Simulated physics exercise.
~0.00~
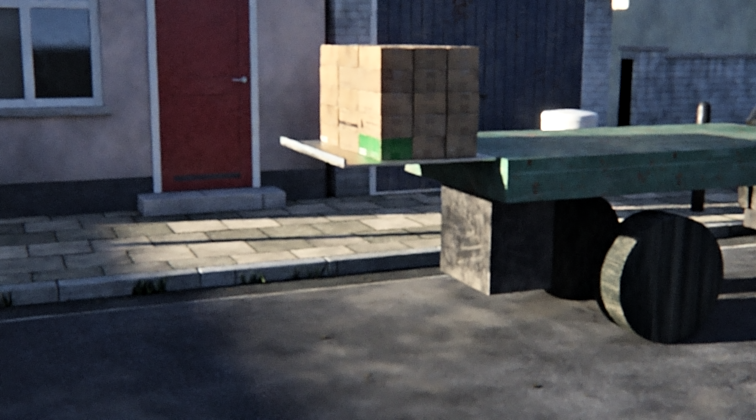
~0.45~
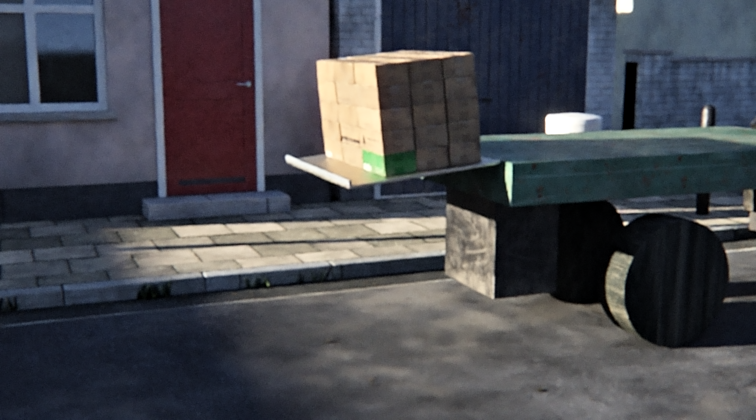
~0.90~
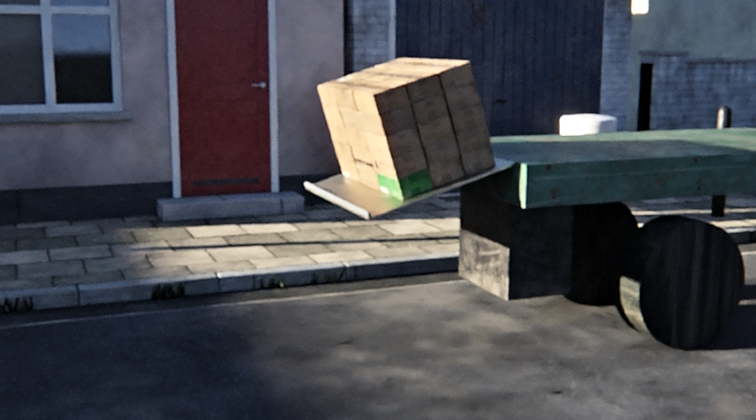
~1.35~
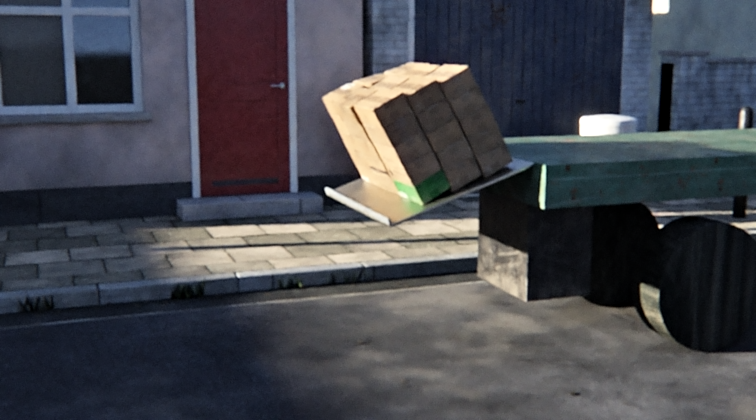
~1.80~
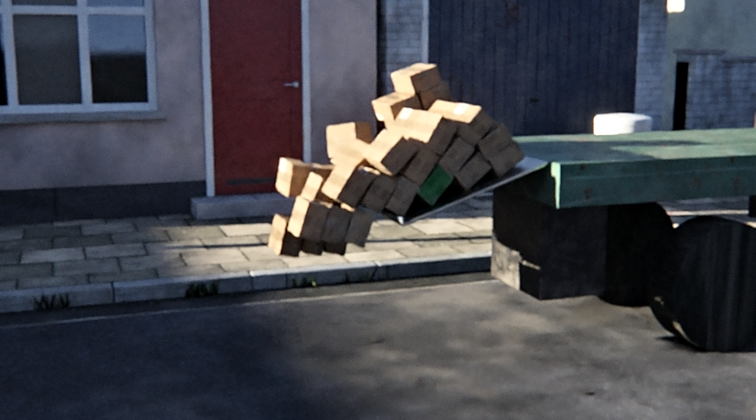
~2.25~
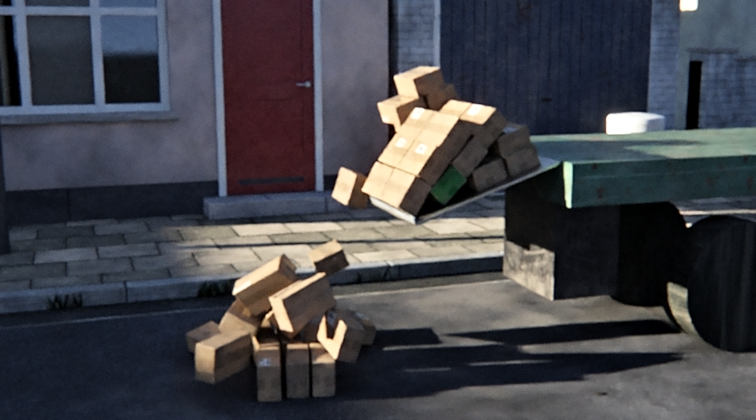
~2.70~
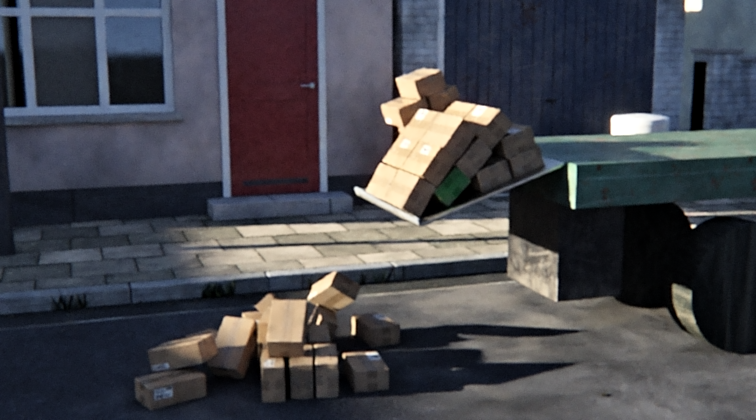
A block of stacked cardboard boxes leaned and broke apart as the flap beneath it tilted down at the back of a green flatbed, and many tumbled onto the road, while the rest, including the green one, stayed heaped on the sloping flap.
